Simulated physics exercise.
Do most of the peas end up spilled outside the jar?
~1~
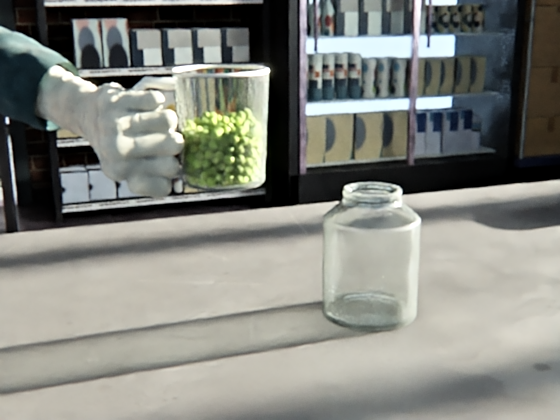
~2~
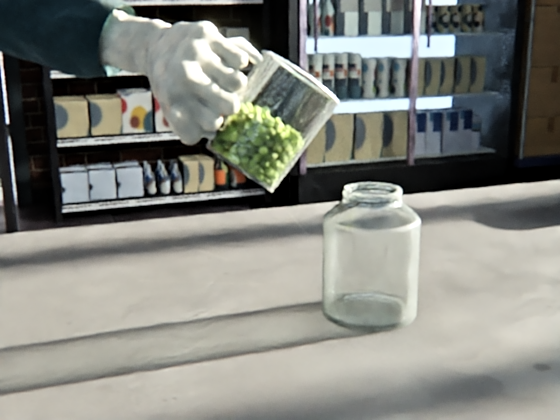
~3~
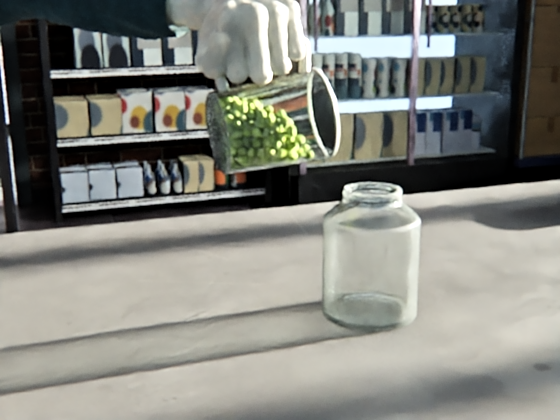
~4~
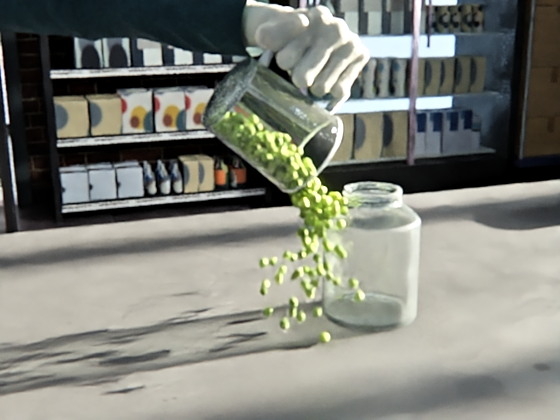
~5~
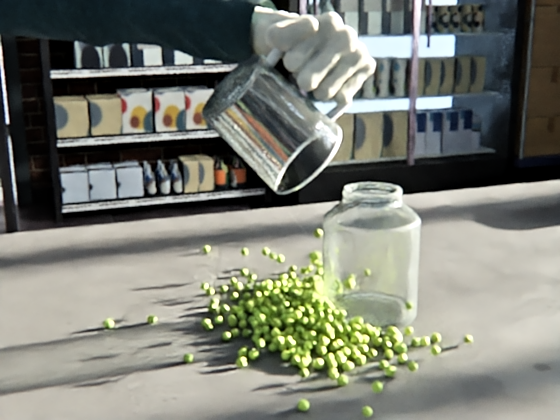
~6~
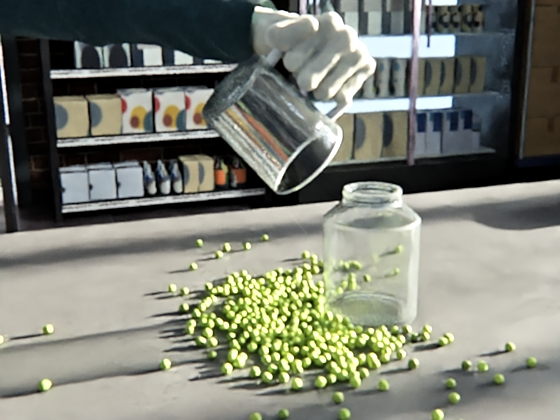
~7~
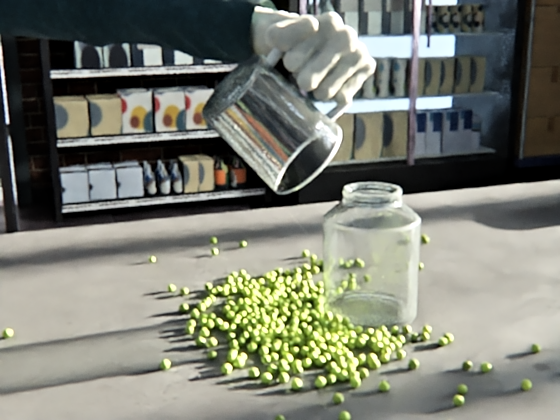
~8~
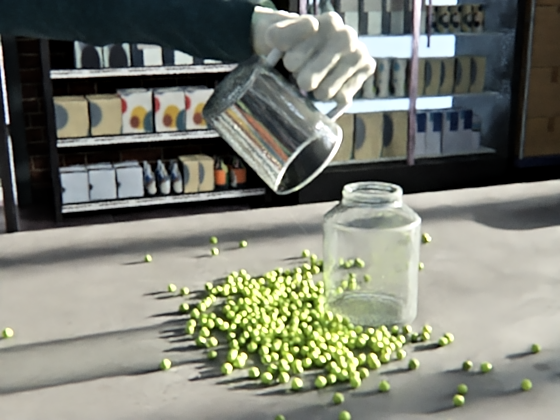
Yes, the peas miss the jar and end up scattered on the tabletop around its base, leaving both the jar and the cup empty.
Gloved hand tipping a clear cup of green peas beside an open glass jar, spilling them all across the grey tabletop.
